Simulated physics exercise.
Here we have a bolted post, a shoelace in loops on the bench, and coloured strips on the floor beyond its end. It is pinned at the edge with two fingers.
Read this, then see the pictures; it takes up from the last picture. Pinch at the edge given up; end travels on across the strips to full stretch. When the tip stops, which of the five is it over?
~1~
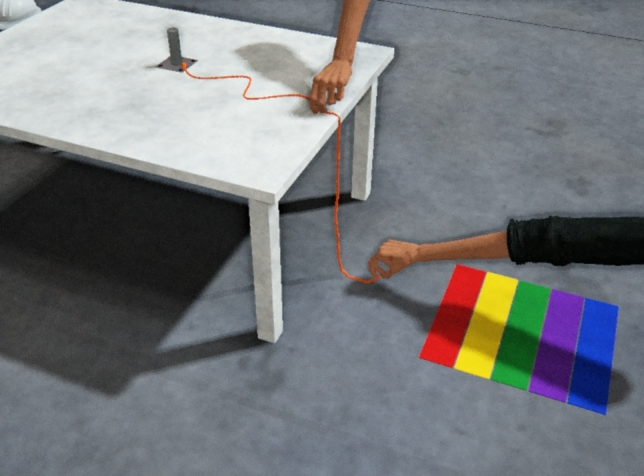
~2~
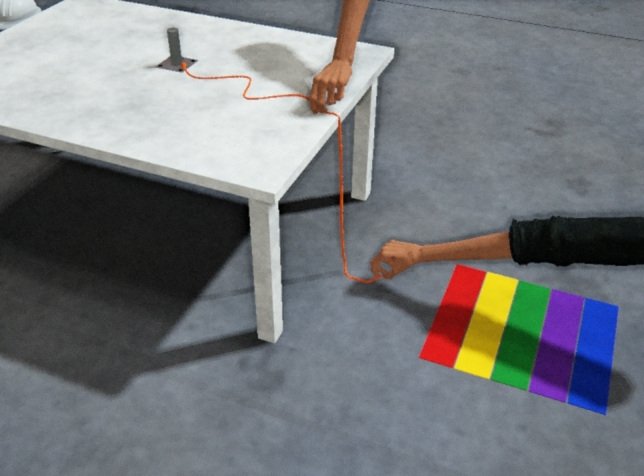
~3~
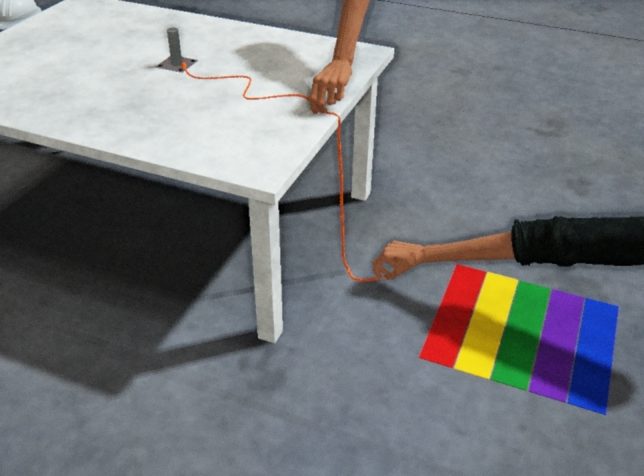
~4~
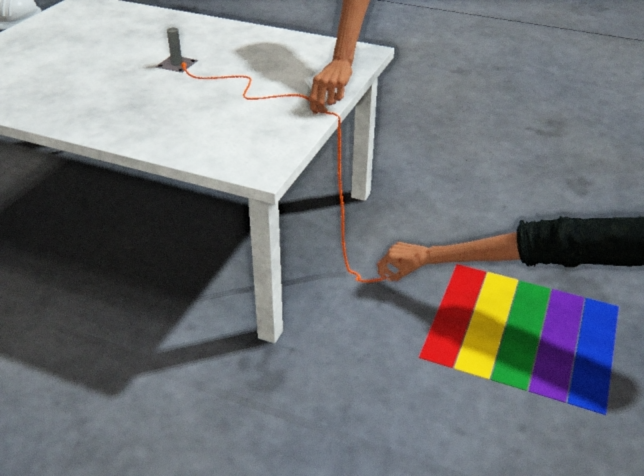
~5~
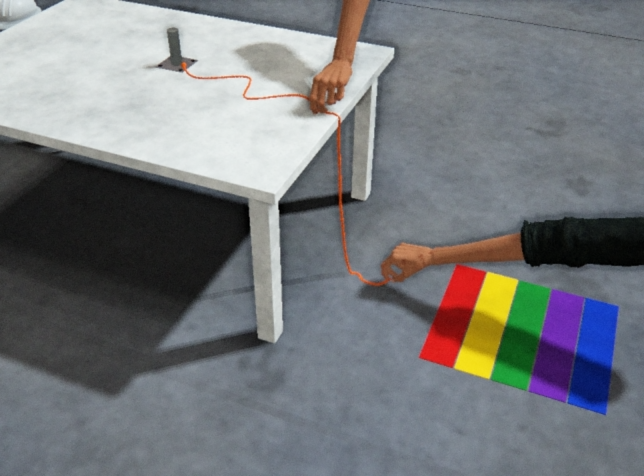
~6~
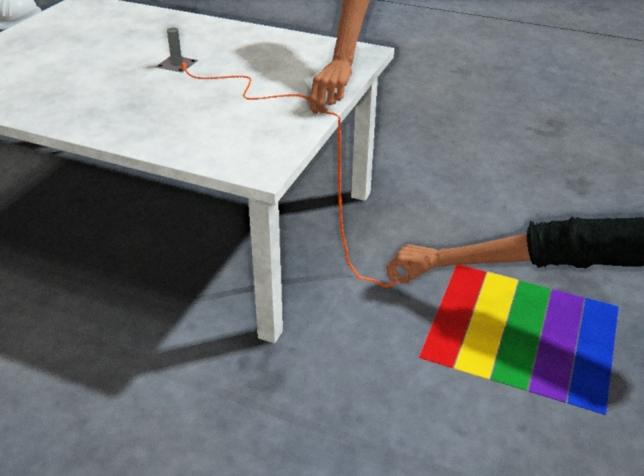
The purple one.
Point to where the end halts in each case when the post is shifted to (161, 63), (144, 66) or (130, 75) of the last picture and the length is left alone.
Near (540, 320); near (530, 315); near (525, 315).
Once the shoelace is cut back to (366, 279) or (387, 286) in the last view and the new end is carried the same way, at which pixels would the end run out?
(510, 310) and (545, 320).
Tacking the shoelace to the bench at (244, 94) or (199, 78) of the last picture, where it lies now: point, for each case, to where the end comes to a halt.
Per try (px, approx.): (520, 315), (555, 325).
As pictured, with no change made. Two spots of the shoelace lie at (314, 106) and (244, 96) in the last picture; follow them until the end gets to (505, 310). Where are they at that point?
They sit at (346, 137) and (289, 95), in that order.
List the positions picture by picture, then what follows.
End (378, 275); red (443, 344); yellow (478, 354); green (514, 365); purple (552, 376); blue (590, 387), in the first picture.
End (380, 276); shoelace through (197, 78) (248, 87) (302, 96) (340, 137) (341, 201) (345, 260), in the second picture.
End (382, 276), in the third picture.
End (387, 277); shoelace through (197, 78) (248, 87) (302, 96) (339, 137) (342, 202) (346, 262), in the fourth picture.
End (391, 278), in the fifth picture.
End (396, 280); shoelace through (197, 78) (248, 87) (302, 96) (339, 137) (340, 201) (349, 262), in the sixth picture.
Soon after, end near (505, 310); over yellow.
Then, end near (542, 320); over green.
At full stretch, end near (564, 326); over purple. Over purple.
